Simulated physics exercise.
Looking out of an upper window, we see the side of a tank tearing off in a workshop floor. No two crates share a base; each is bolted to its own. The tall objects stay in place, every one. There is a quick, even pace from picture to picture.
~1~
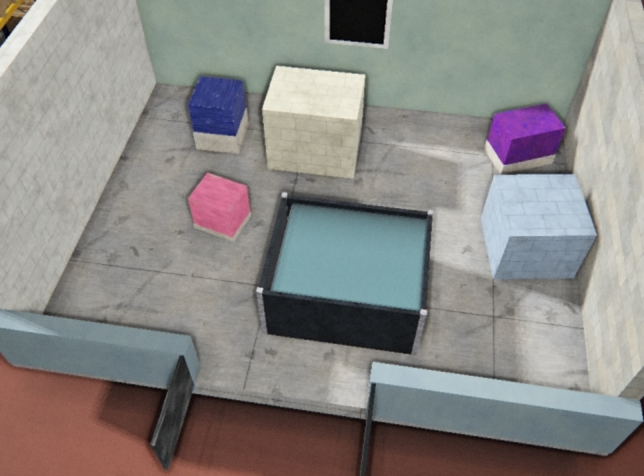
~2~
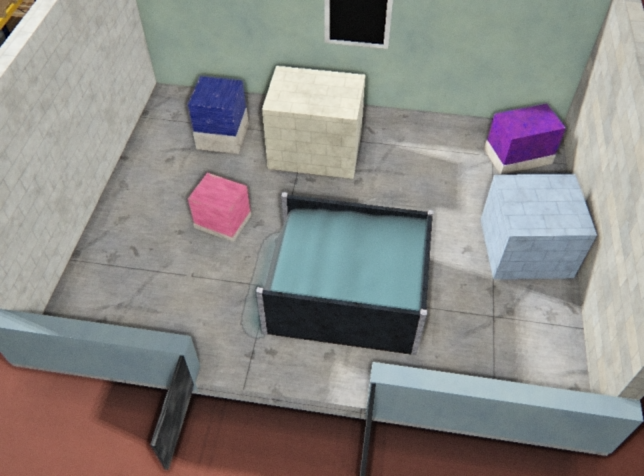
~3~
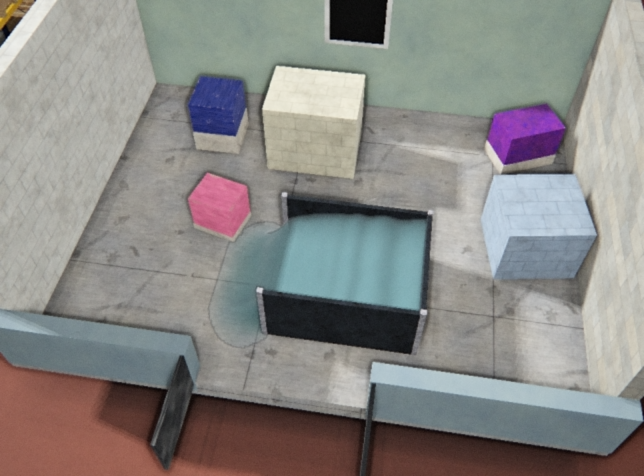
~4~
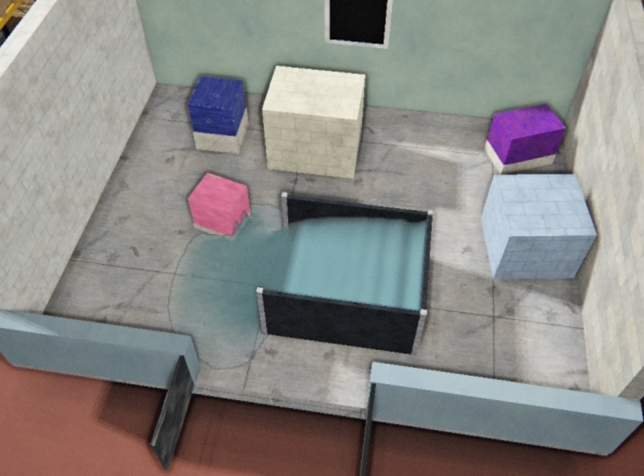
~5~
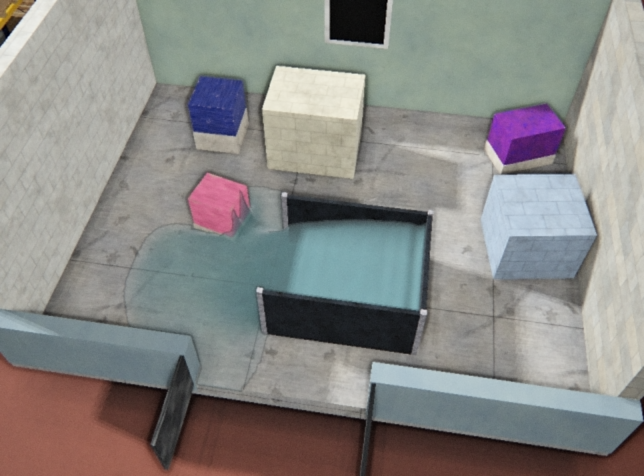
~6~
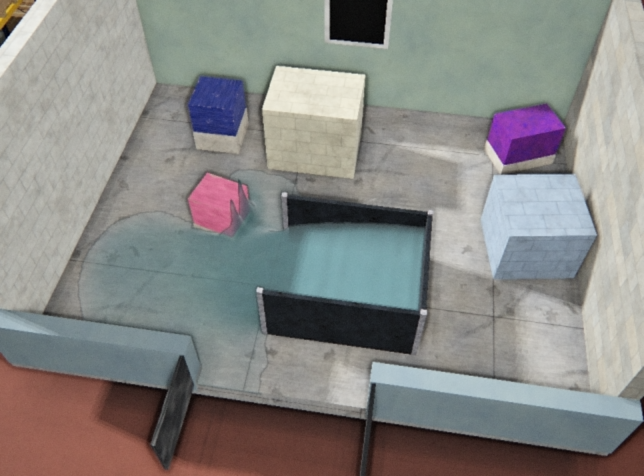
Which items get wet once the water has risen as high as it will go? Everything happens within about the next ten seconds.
The pink crate comes out wet. The blue crate comes out dry. The purple crate comes out dry.
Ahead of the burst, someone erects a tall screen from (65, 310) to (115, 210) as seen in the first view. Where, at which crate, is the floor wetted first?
Answer: The pink-painted one.
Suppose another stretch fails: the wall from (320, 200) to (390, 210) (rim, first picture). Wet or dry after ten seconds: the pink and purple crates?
Note: Pink one is overtopped; purple one is overtopped.
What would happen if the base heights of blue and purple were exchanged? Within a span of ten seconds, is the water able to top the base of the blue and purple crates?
Result - blue crate: Hit; purple crate: Untouched.
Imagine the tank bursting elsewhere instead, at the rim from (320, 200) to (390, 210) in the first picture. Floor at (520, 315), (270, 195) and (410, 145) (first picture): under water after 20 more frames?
Okay, the first is left untouched, the next is waterlogged, and the last is waterlogged.
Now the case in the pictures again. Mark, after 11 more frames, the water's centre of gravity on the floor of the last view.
At about (195, 266).
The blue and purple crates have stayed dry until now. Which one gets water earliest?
That one is the blue one.
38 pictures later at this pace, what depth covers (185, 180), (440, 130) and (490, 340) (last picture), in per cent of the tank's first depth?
I'd put them at close to 12 per cent, then 6 per cent, then 2 per cent.
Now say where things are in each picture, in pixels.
Still water in the tank at (349, 255), in the first picture.
Water pours out at (278, 272) and has run to a hidden place, in the second picture.
Water pours out at (278, 273) and has run to (253, 229), in the third picture.
The front is at (176, 318), out from the gap at (278, 275), in the fourth picture.
The front is at (133, 277), out from the gap at (278, 275), in the fifth picture.
The front is at (98, 247), out from the gap at (278, 276), in the sixth picture.
A moment on, water covers 30 % of the floor; the pink crate water round its plinth, the blue crate water round its plinth, the purple crate not reached.
Next, water covers 45 % of the floor; the pink crate water round its plinth, the blue crate water round its plinth, the purple crate not reached.
Then, water covers 60 % of the floor; the pink crate water round its plinth, the blue crate water round its plinth, the purple crate water round its plinth.
Later, water covers 90 % of the floor; the pink crate water round its plinth, the blue crate water round its plinth, the purple crate water round its plinth.
In the end, water covers 100 % of the floor; the pink crate was topped, the blue crate stayed above the water, the purple crate stayed above the water.
